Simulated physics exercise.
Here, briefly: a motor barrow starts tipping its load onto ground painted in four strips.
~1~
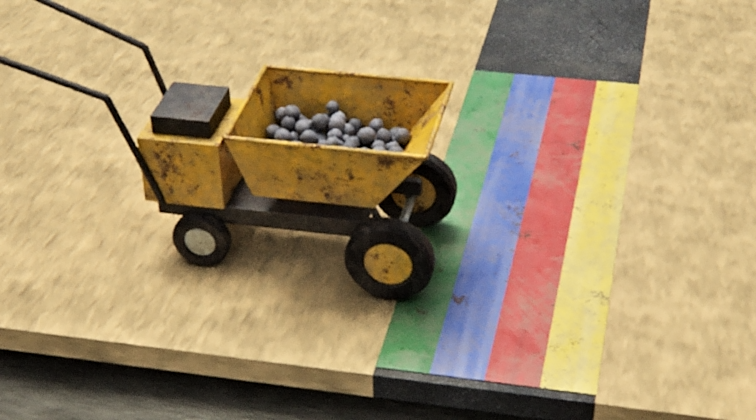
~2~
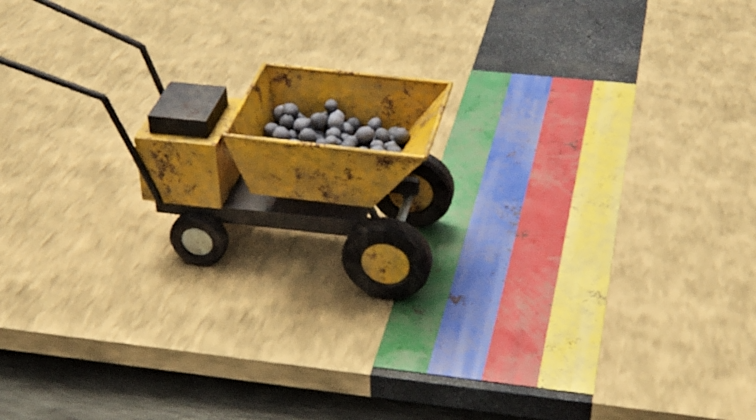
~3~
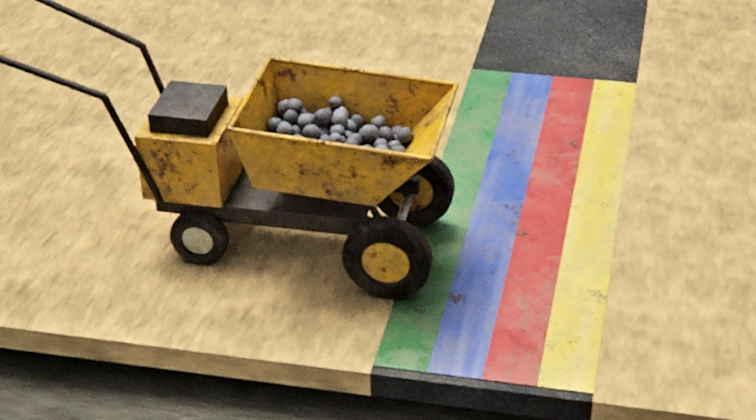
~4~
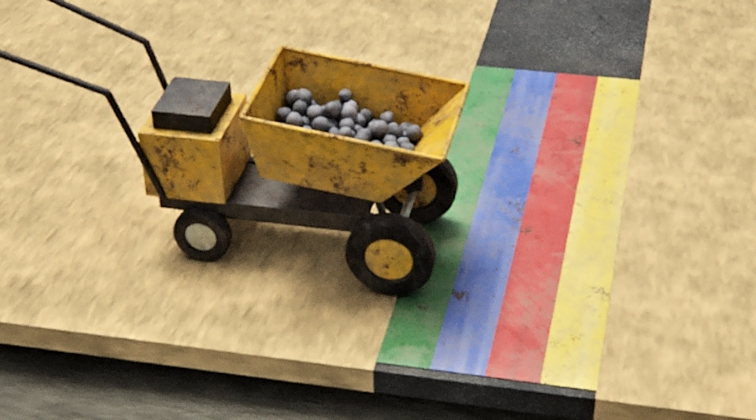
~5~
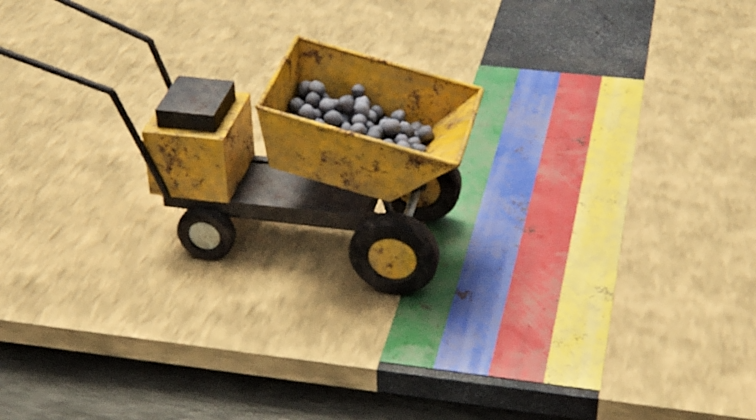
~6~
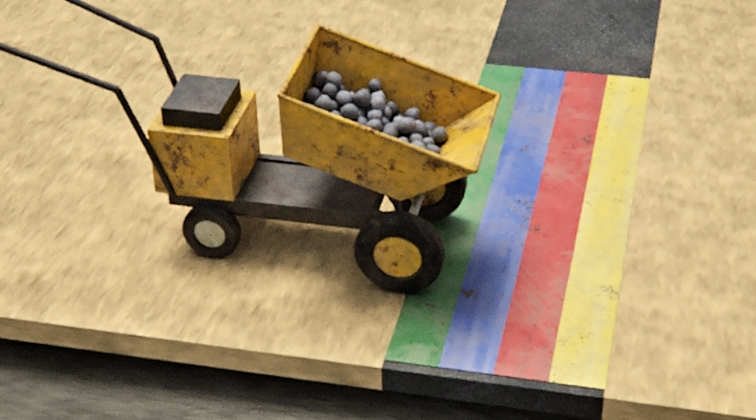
A yellow motor barrow gradually tilts its skip of grey cobbles rightward beside four coloured strips.
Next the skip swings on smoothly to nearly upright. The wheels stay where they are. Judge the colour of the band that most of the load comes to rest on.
Most of it rests on the yellow band.
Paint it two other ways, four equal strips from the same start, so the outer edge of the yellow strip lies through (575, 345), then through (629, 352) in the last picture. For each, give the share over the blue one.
The first comes to 0 per cent and the second to 0 per cent.
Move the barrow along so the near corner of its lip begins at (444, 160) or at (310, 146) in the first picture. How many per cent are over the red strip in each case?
Some 10 % then some 20 %.
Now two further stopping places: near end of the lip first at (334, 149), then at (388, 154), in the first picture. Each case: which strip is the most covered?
I would say the strip in blue the first time, then the strip in red the next.
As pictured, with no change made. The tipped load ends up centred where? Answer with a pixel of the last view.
About pixel (600, 266).
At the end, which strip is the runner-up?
The next spot goes to the red one.
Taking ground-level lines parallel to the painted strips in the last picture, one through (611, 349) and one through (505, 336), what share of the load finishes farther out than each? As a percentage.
I reckon some 30 per cent and some 90 per cent.
Soon, skip tipped steeply; all in the skip.
A while on, skip tipped right over; most in the skip; a small part over the red strip; a small part over the yellow strip.
Towards the end, skip tipped right over; a small part in the skip; about a quarter over the red strip; about a third over the yellow strip; about a quarter off the paint.
Finally, skip tipped right over; a small part in the skip; none over the green strip; none over the blue strip; about a quarter over the red strip; about a third over the yellow strip; about a quarter off the paint.
